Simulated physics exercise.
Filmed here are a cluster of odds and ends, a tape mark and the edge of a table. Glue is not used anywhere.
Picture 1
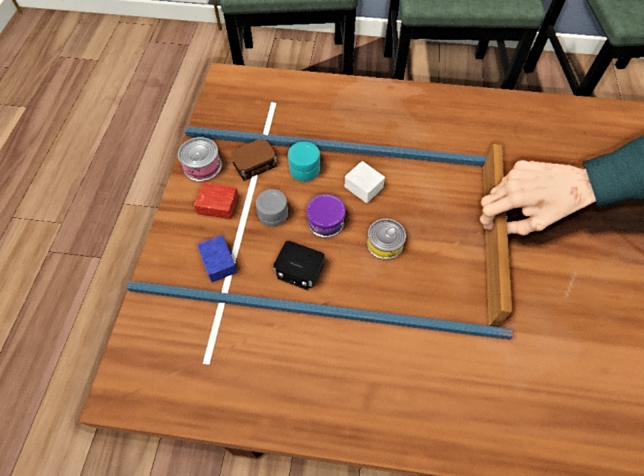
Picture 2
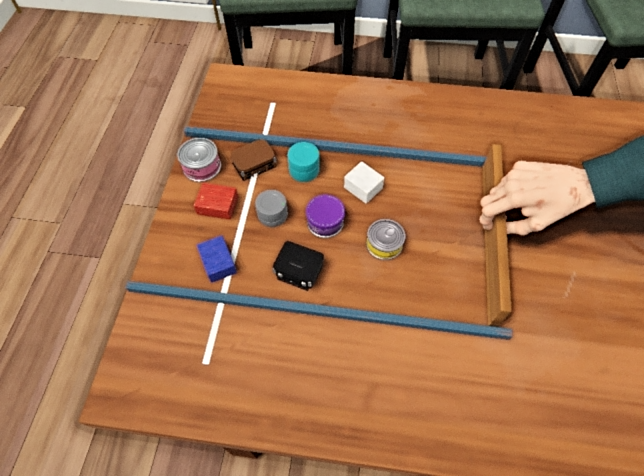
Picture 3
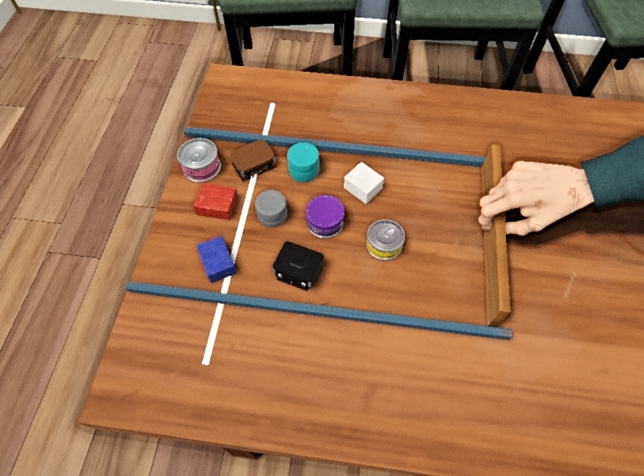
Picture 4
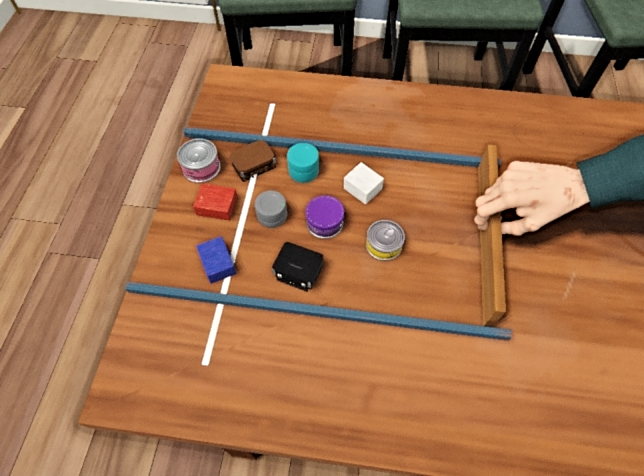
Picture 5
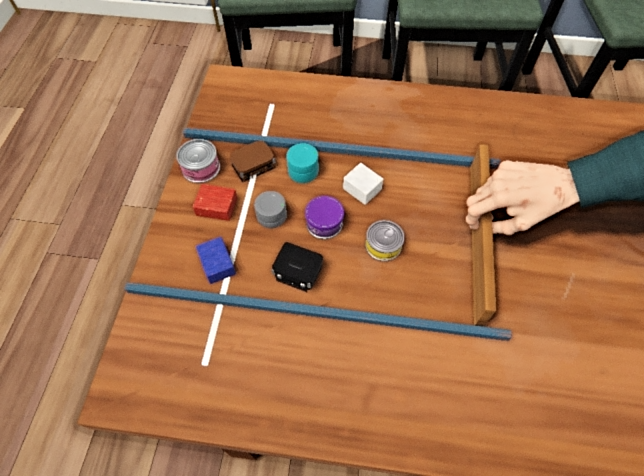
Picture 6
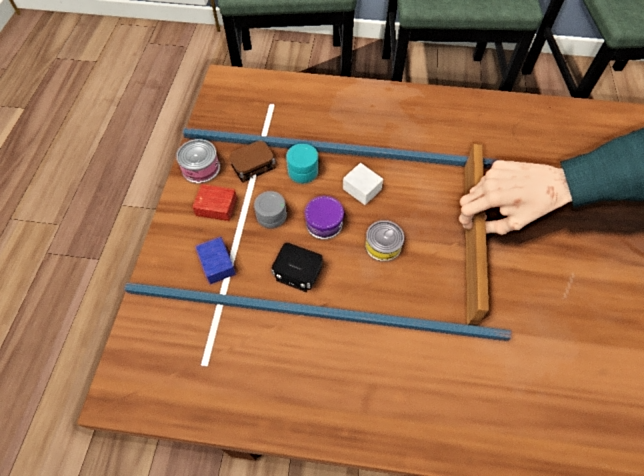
A hand slides a wooden board slightly left across the table toward some small objects.
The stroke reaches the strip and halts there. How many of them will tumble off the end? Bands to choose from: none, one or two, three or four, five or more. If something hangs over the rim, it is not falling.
Final answer: None.
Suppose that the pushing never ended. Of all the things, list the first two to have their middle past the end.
Earliest is the pink pot; next is the red block.
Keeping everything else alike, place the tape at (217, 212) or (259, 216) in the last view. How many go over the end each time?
Tallies in order: 1 and 0.
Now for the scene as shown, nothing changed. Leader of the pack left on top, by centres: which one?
It would be the pink pot.
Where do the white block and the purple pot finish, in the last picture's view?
White block: (237, 175); purple pot: (227, 199).
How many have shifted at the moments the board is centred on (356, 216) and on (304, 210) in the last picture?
The number moved is 3 and then 7.
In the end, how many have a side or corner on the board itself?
Looks like 5 of them, all told.
A little later, none off yet; pink pot at rest near (199, 161); red block at rest near (215, 202); blue block at rest near (216, 260).
Next, none off yet; pink pot at rest near (197, 162); red block shifted a little near (202, 200); blue block shifted a little near (204, 258).
When it is over, the number that fall off is zero.
